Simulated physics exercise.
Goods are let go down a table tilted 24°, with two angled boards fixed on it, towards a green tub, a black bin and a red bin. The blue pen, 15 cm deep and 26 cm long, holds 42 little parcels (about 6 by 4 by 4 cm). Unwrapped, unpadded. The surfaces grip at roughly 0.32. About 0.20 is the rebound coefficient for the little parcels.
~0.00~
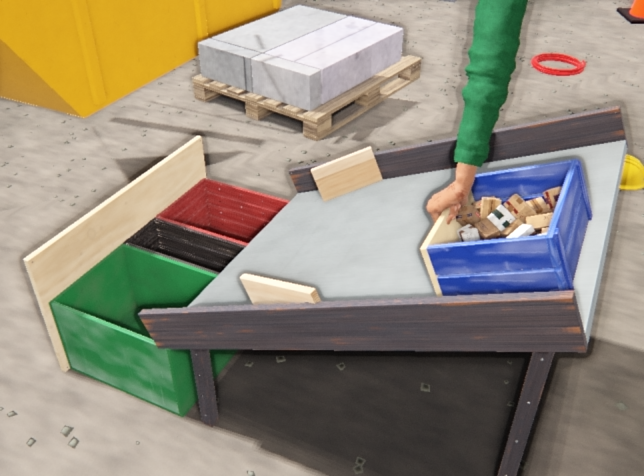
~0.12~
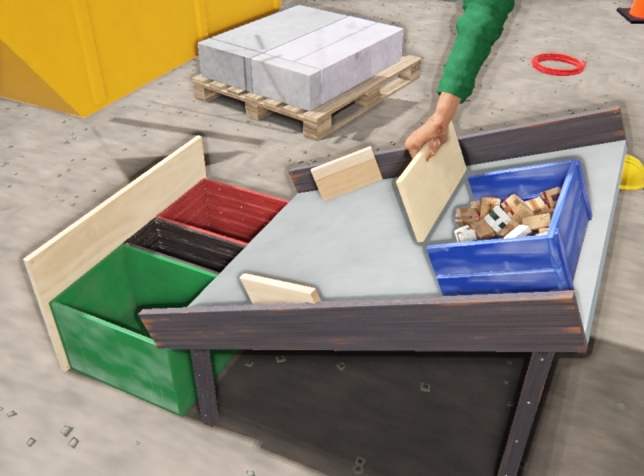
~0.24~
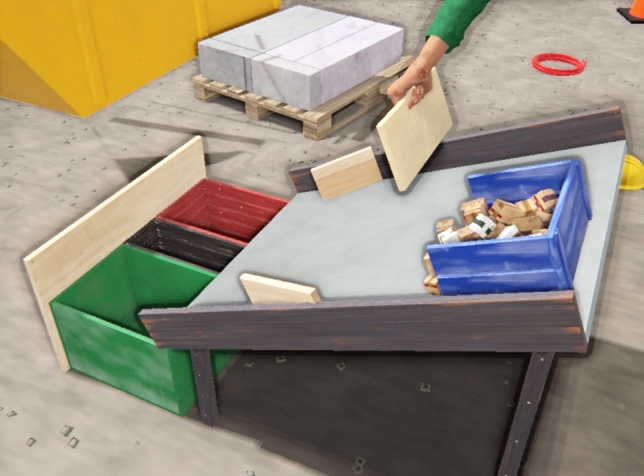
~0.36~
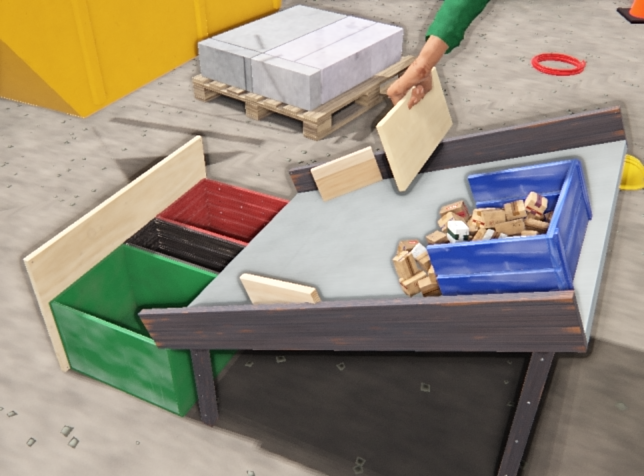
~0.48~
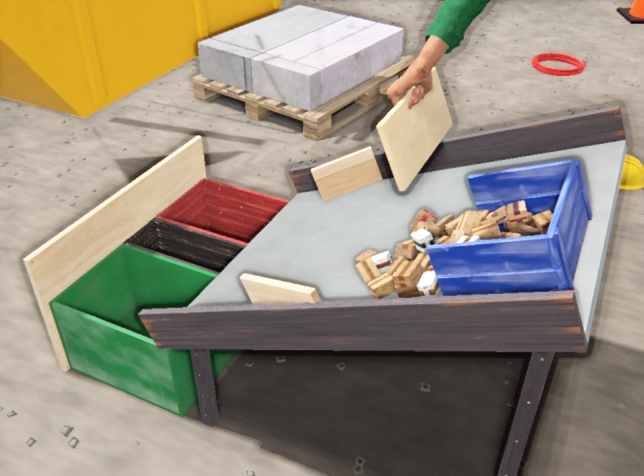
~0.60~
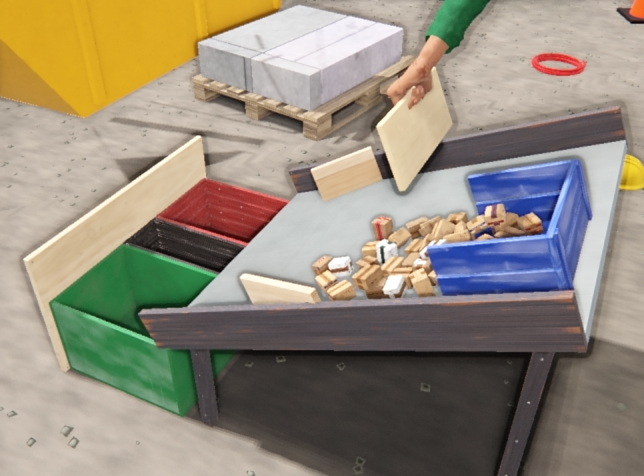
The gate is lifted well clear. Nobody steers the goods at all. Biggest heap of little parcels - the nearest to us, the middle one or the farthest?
Nearest.
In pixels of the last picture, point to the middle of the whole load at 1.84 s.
Around (147, 320).
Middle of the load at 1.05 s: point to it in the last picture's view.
Look near pixel (295, 271).
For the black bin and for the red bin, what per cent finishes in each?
Roughly 30 and 0 per cent.
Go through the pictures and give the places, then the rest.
In the first frame (we follow the rim corner now nearest the camera), blue pen at (546, 236); green tub at (168, 348); nothing out yet.
Blue pen at (546, 236), in the second frame.
Blue pen at (546, 236); 5 out, the lowest parcel at (439, 282), in the third frame.
Blue pen at (546, 236); 13 out, the lowest parcel at (410, 250), in the fourth frame.
Blue pen at (546, 236); 20 out, the lowest parcel at (368, 262), in the fifth frame.
Blue pen at (546, 236); green tub at (168, 348); 29 out, the lowest parcel at (325, 267), in the sixth frame.
After 0.80 s, 5 still in the blue pen and 37 on the slope.
After 1.05 s, 3 in the green tub, 37 on the slope and 2 in the air.
After 1.39 s, 16 in the green tub, 5 in the black bin, 1 in the red bin, 13 on the slope and 7 in the air.
Outcome (at 1.84 s), 29 in the green tub, 12 in the black bin and 1 in the red bin.
